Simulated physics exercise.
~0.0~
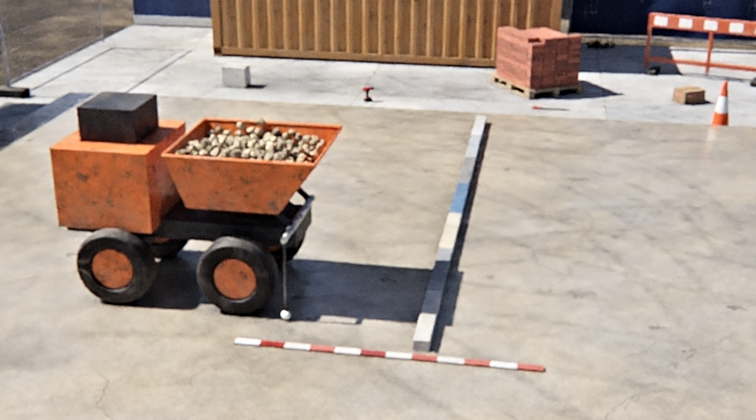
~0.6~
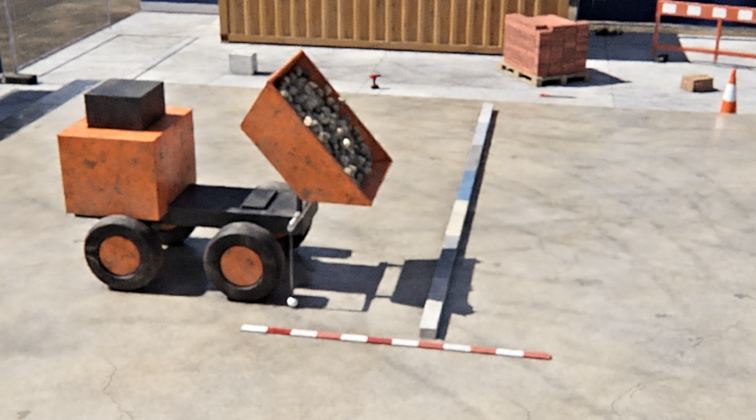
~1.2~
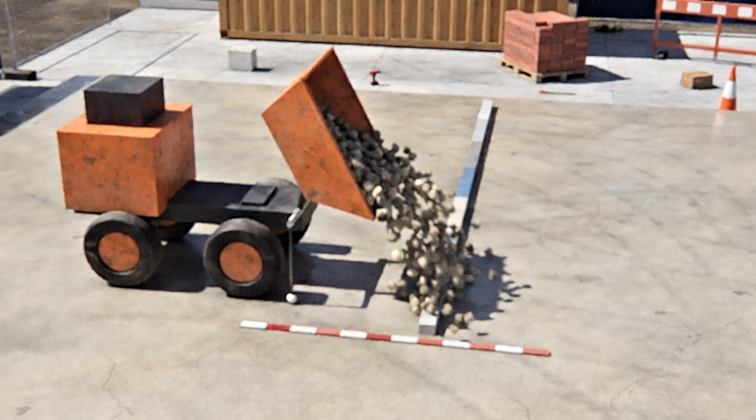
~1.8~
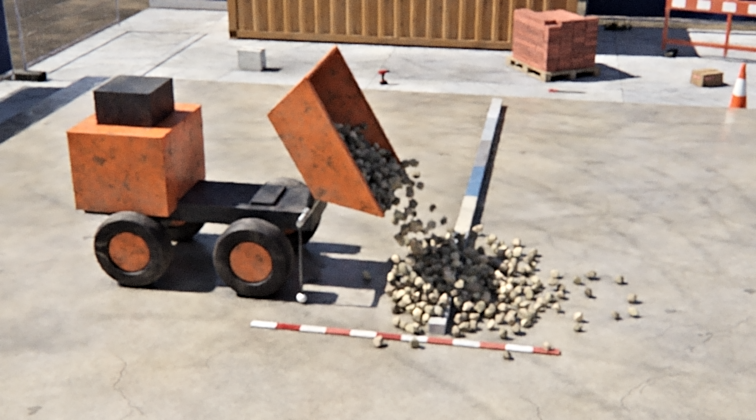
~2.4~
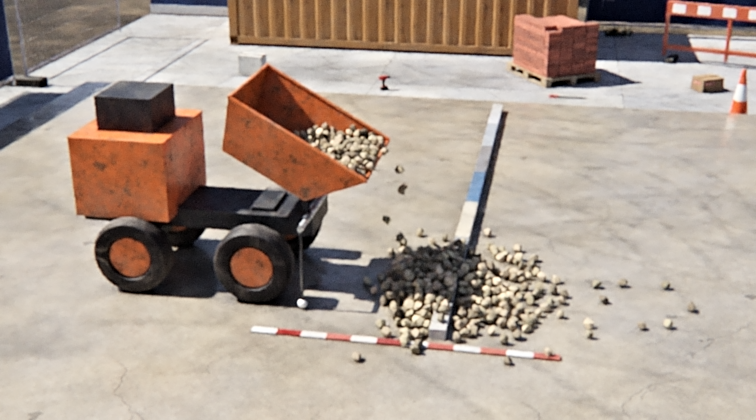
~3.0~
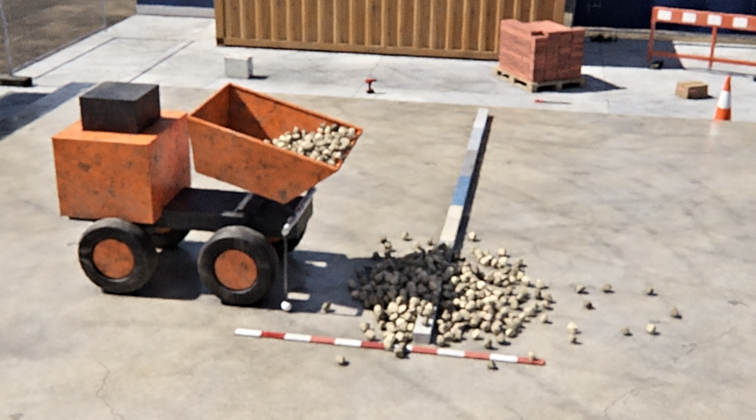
We see an orange dumper tip its skip steeply to the right, sending crushed rock spilling into a heap across a low kerb, with some stones scattering beyond; the skip then lowers partway and stays tilted, still holding a good share of the stones.
